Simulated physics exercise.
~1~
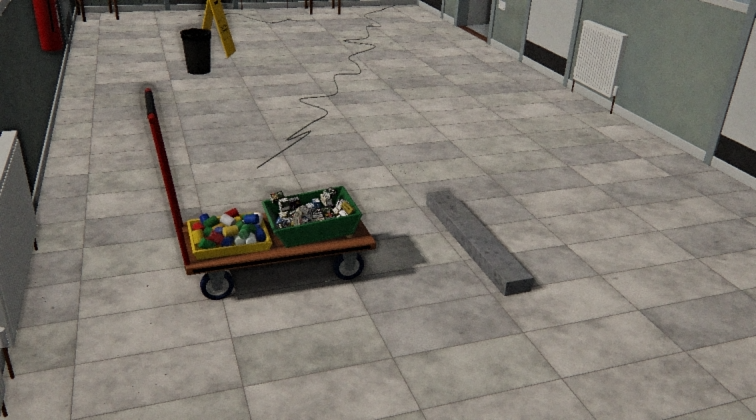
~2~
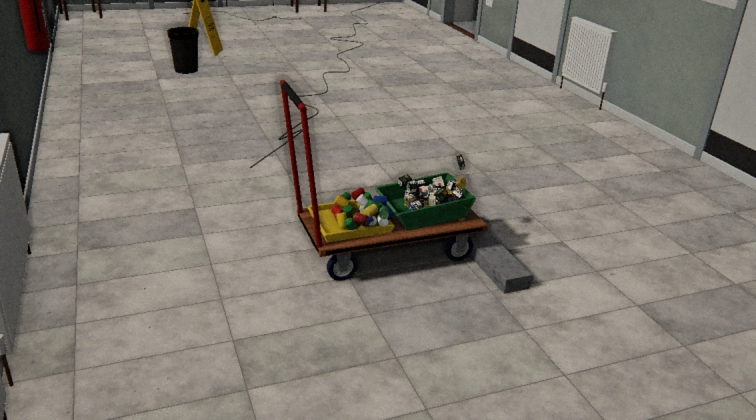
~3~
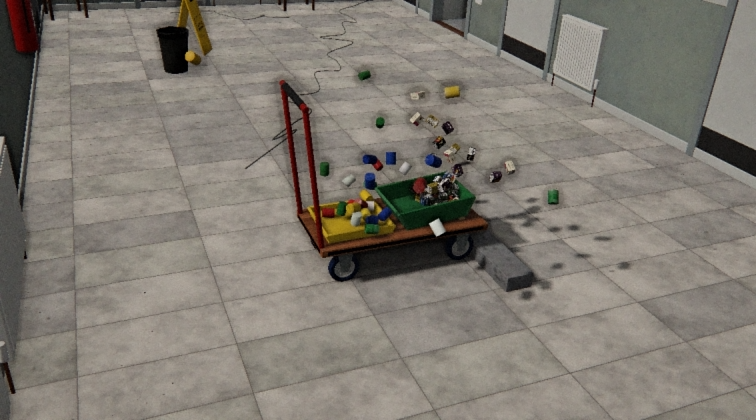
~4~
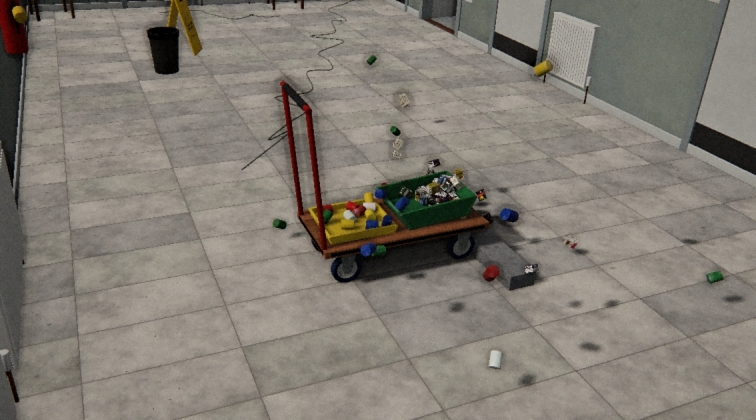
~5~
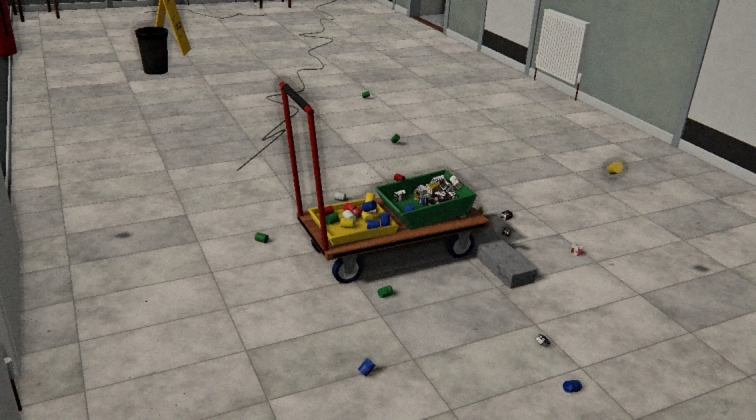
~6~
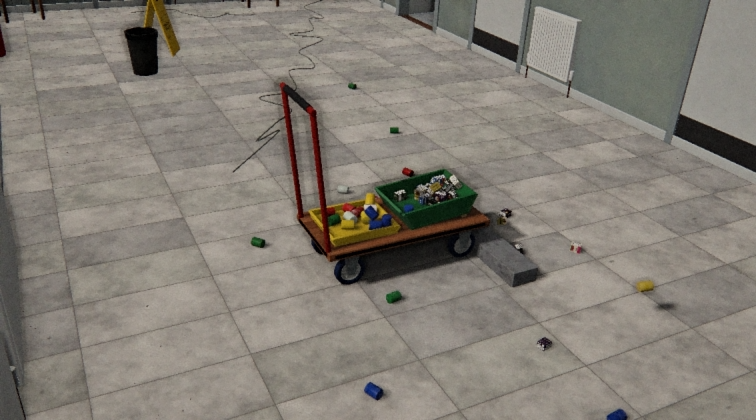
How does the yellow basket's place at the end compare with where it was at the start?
The yellow basket ends up farther to the right than where it began, still on the cart, which has come to rest by the grey block.
